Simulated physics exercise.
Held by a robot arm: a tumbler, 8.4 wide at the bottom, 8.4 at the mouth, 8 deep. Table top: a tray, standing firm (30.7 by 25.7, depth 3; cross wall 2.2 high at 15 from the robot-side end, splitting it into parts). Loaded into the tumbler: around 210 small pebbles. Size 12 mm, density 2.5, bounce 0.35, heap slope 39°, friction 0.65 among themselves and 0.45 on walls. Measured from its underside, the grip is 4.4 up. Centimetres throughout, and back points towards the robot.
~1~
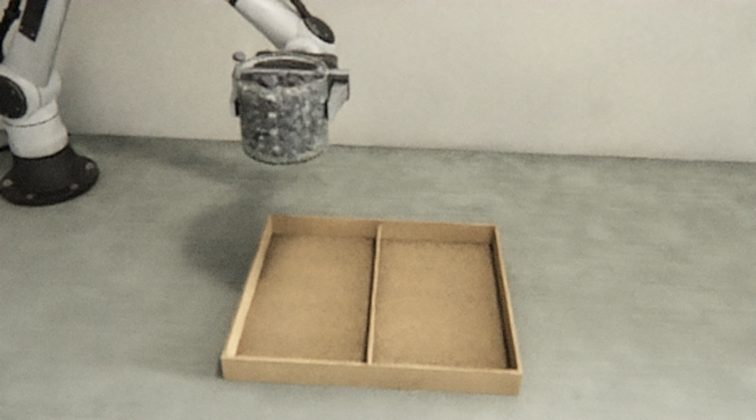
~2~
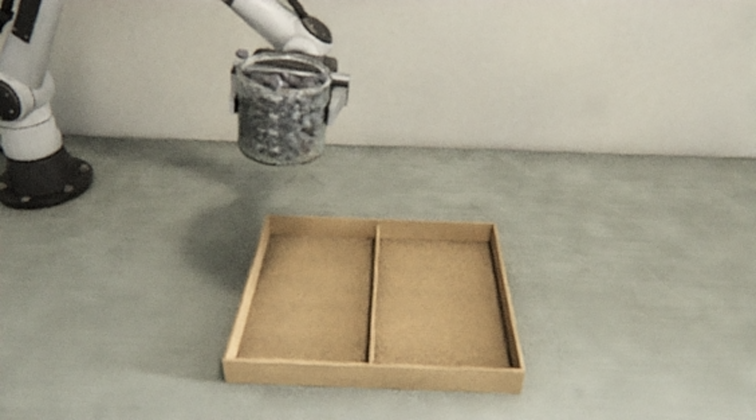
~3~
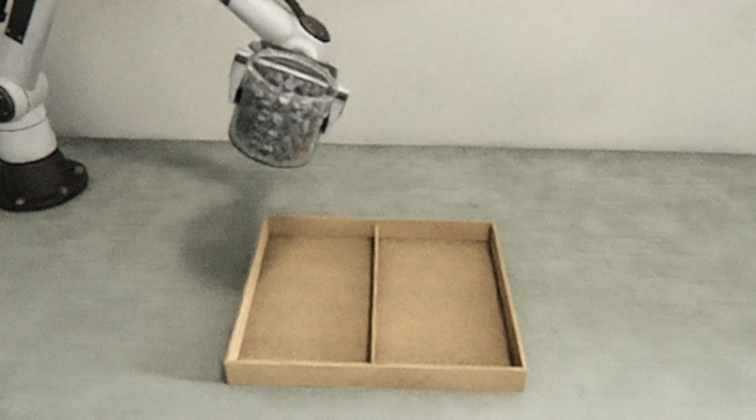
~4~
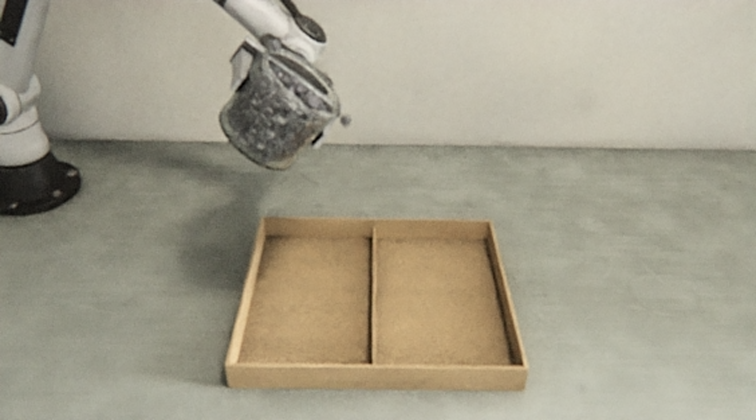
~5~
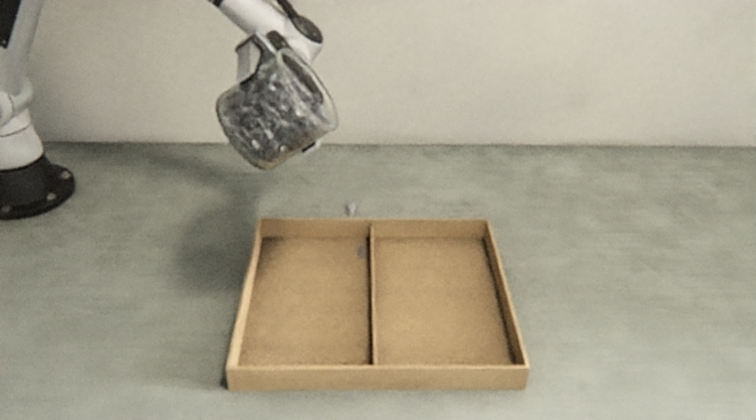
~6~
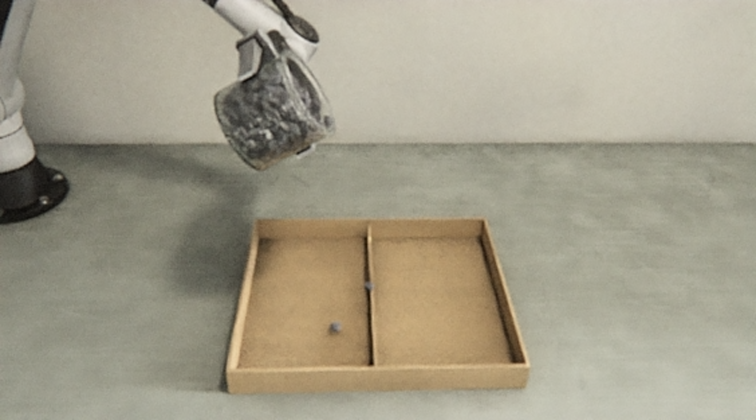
Above a divided tray, a robot arm tilts a tumbler and two pebbles drop.
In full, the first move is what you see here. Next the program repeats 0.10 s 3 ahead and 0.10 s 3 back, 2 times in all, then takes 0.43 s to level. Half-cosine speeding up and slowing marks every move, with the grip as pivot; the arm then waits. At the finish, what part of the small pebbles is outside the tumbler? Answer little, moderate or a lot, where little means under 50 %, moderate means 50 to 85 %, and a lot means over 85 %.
Little.
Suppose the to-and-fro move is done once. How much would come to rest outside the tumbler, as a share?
It would be near 10 per cent.
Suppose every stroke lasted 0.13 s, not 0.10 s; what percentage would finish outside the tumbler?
It would come to roughly 5 %.
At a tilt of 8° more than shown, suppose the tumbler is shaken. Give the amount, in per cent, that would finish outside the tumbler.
Then something close to 25 in a hundred.
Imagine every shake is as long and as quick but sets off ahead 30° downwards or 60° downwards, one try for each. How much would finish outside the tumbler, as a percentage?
Roughly 5 per cent, then 0 per cent.
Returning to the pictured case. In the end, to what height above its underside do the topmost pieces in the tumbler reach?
8.0 cm.
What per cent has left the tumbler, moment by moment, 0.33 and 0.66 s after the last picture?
10, then 15.
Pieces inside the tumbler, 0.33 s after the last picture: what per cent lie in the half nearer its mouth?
Mouth half: Close to 50 per cent.
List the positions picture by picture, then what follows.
In the first picture, tumbler middle at (284, 110), level; upper third of the load around (283, 94), from x 240 to 320, top at y 55; 209 in the tumbler.
In the second picture, tumbler middle at (283, 111), tilted 6° forward; upper third of the load around (281, 95), from x 245 to 325, top at y 55.
In the third picture, tumbler middle at (282, 111), tilted 20° forward; upper third of the load around (279, 95), from x 240 to 335, top at y 45.
In the fourth picture, tumbler middle at (279, 112), tilted 39° forward; upper third of the load around (275, 95), from x 230 to 345, top at y 45; 208 in the tumbler, 1 in flight or on a rim.
In the fifth picture, tumbler middle at (277, 112), tilted 53° forward; upper third of the load around (271, 95), from x 230 to 360, top at y 70; 207 in the tumbler, 2 in flight or on a rim.
In the sixth picture, tumbler middle at (275, 113), tilted 59° forward; upper third of the load around (266, 97), from x 225 to 370, top at y 75; 207 in the tumbler, 2 in the robot-side part.
Then, 0.33 s after the last picture, tilted 59° forward, highest piece 29 above the table; 186 in the tumbler, 8 in the robot-side part, 5 in the far-side part, 10 in flight or on a rim.
Then, 0.66 s after the last picture, tilted 19° forward, highest piece 29 above the table; 173 in the tumbler, 23 in the far-side part, 12 in the robot-side part, 1 in flight or on a rim.
Then, 1.03 s after the last picture, level, highest piece 30 above the table; 173 in the tumbler, 24 in the far-side part, 12 in the robot-side part.
Then, 2.08 s after the last picture, level, highest piece 30 above the table; 173 in the tumbler, 24 in the far-side part, 12 in the robot-side part.
Final count, 173 in the tumbler, 24 in the far-side part, 12 in the robot-side part. That is 17 % outside the tumbler.
